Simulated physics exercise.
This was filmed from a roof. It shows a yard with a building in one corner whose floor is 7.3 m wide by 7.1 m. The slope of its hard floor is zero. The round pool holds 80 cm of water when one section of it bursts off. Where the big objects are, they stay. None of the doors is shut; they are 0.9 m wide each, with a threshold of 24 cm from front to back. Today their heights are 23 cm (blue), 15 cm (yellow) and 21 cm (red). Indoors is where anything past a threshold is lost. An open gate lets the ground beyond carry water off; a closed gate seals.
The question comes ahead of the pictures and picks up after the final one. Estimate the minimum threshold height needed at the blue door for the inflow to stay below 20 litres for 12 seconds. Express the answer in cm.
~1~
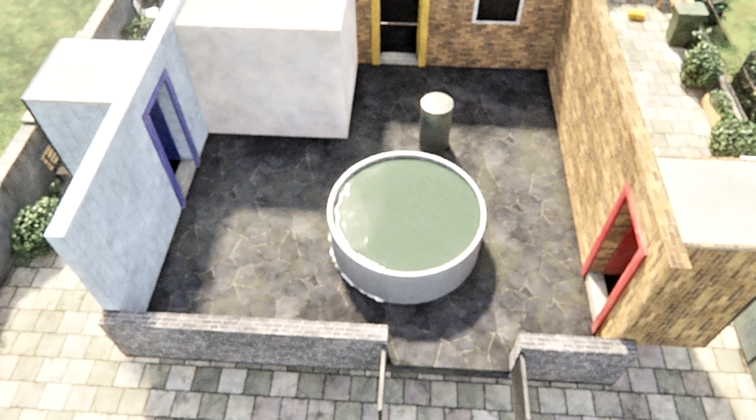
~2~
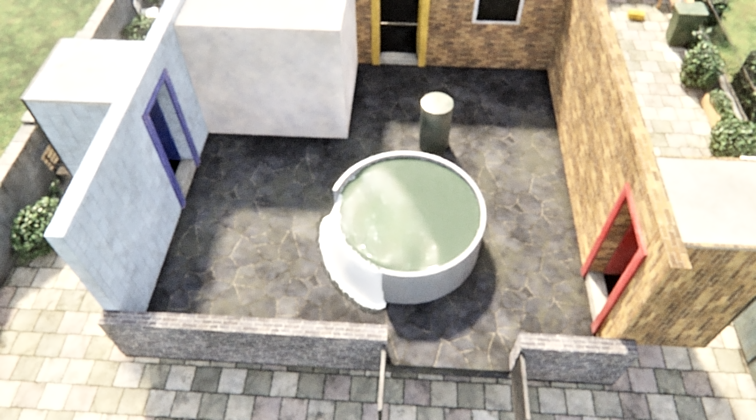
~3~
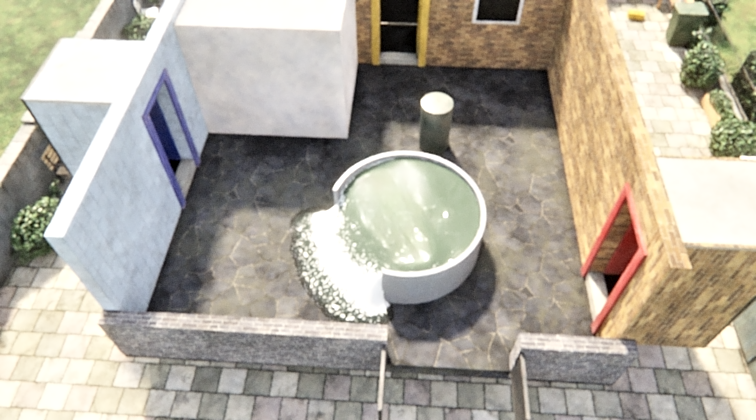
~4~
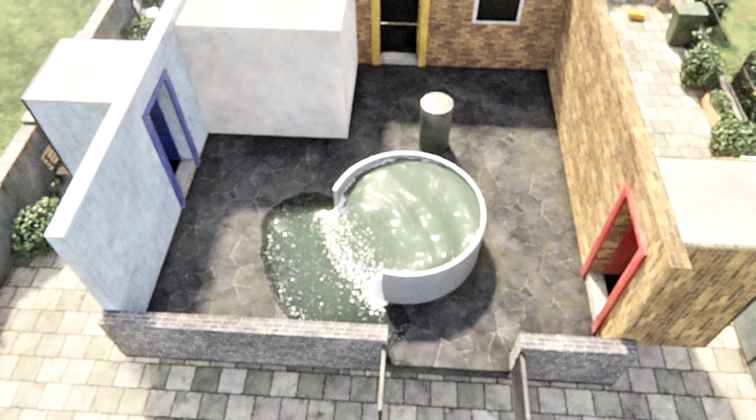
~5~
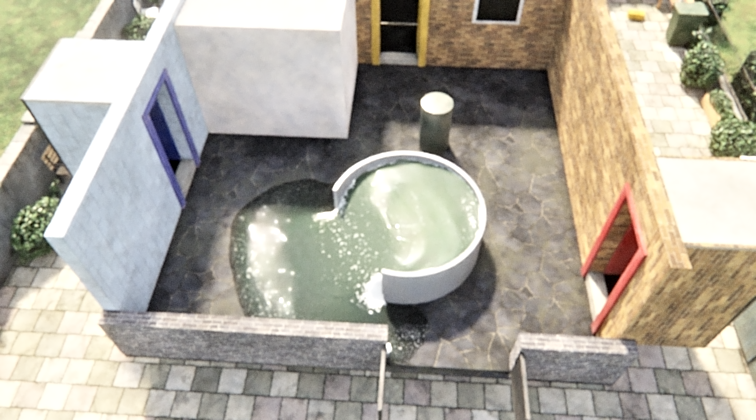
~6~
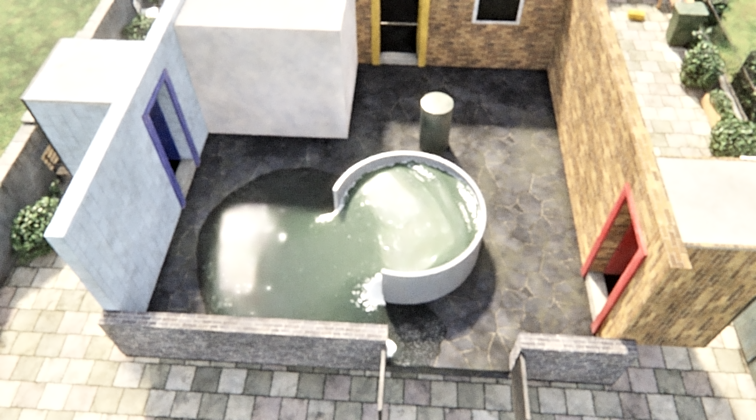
An estimate of the minimum is 20 cm.
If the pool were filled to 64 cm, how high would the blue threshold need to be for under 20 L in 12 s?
Minimum height: Approx. 15 cm.
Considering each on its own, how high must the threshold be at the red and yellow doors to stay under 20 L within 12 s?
About 8.5 cm at red and 5.5 cm at yellow.
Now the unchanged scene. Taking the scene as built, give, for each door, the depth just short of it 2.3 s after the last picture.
Lab note, cm: Blue 23; yellow 0; red 0.
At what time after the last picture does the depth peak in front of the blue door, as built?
At roughly 5.0 s.
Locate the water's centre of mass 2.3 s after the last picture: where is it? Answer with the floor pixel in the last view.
Centre of the water: Approx. (286, 250) px.
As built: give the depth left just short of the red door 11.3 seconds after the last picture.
About 6.5 centimetres deep.
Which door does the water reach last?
The yellow door.
Then, 0.7 s after the last picture water covers 30 % of the floor, deepest (66 cm) near (139, 335); 17 cm at the blue door, 0 litres in over its 23 cm threshold.
Then, 2.3 s after the last picture water covers 40 % of the floor, deepest (44 cm) near (208, 136); 23 cm at the blue door, 1 litre in over its 23 cm threshold.
Then, 11.3 s after the last picture water covers 100 % of the floor, deepest (11 cm) near (324, 226); 9 cm at the blue door, 6 litres in over its 23 cm threshold.
At the blue door as built, the water peaked near 24 cm, 5.1 s after the last picture.
With a threshold of 17 cm, 40 litres would have come in within the 12 s; with 23 cm, 6 litres. So under 20 litres takes about 20 cm.
